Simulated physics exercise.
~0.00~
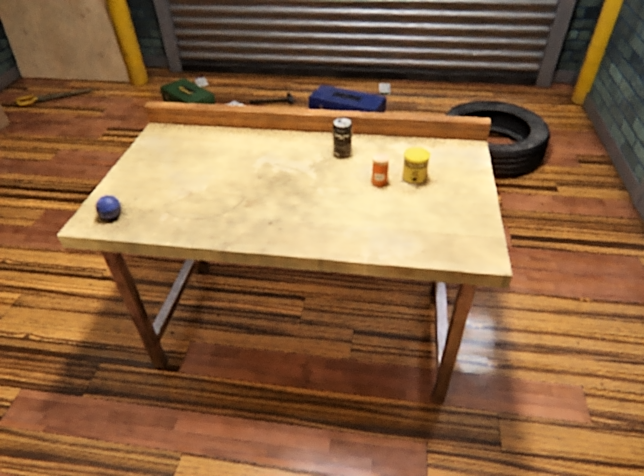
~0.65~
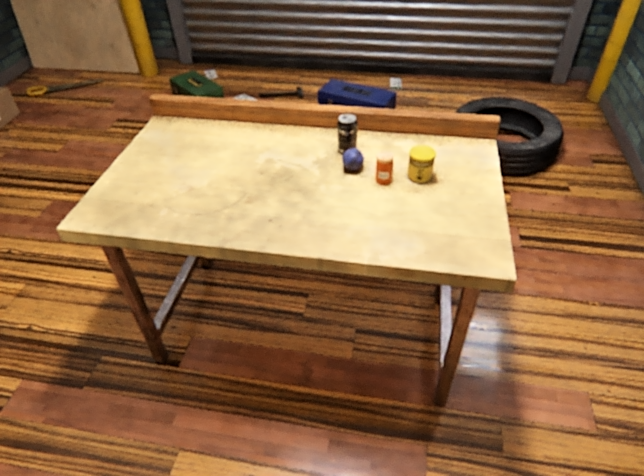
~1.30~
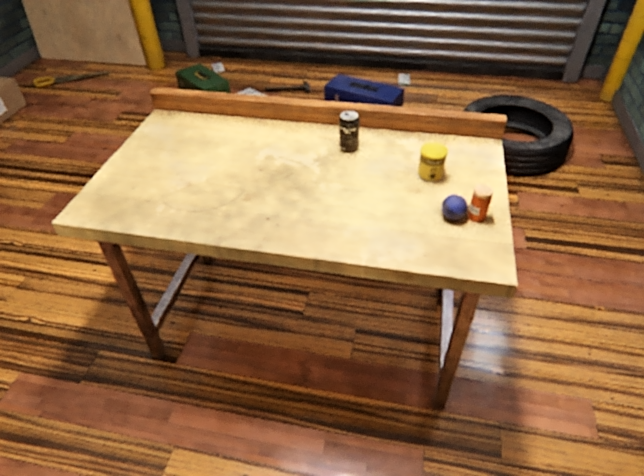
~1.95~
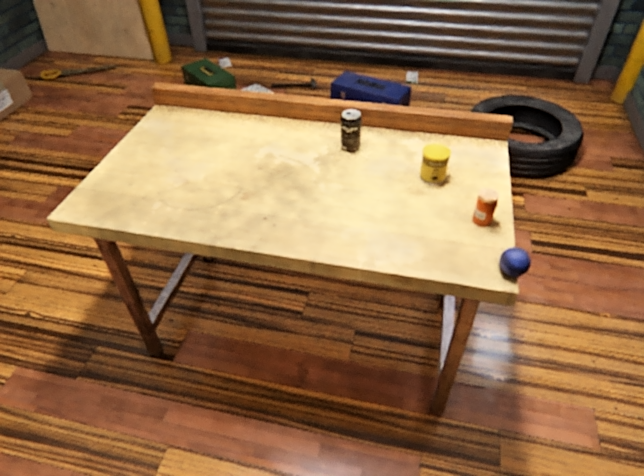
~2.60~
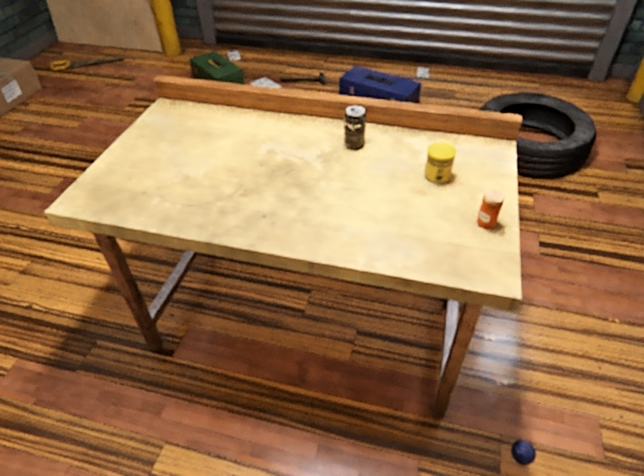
In the video, a blue ball rolls across a wooden table toward a yellow tin, an orange shaker and a black can; the shaker and tin shift to the right, still upright, before the ball leaves the near right corner and ends on the floor.
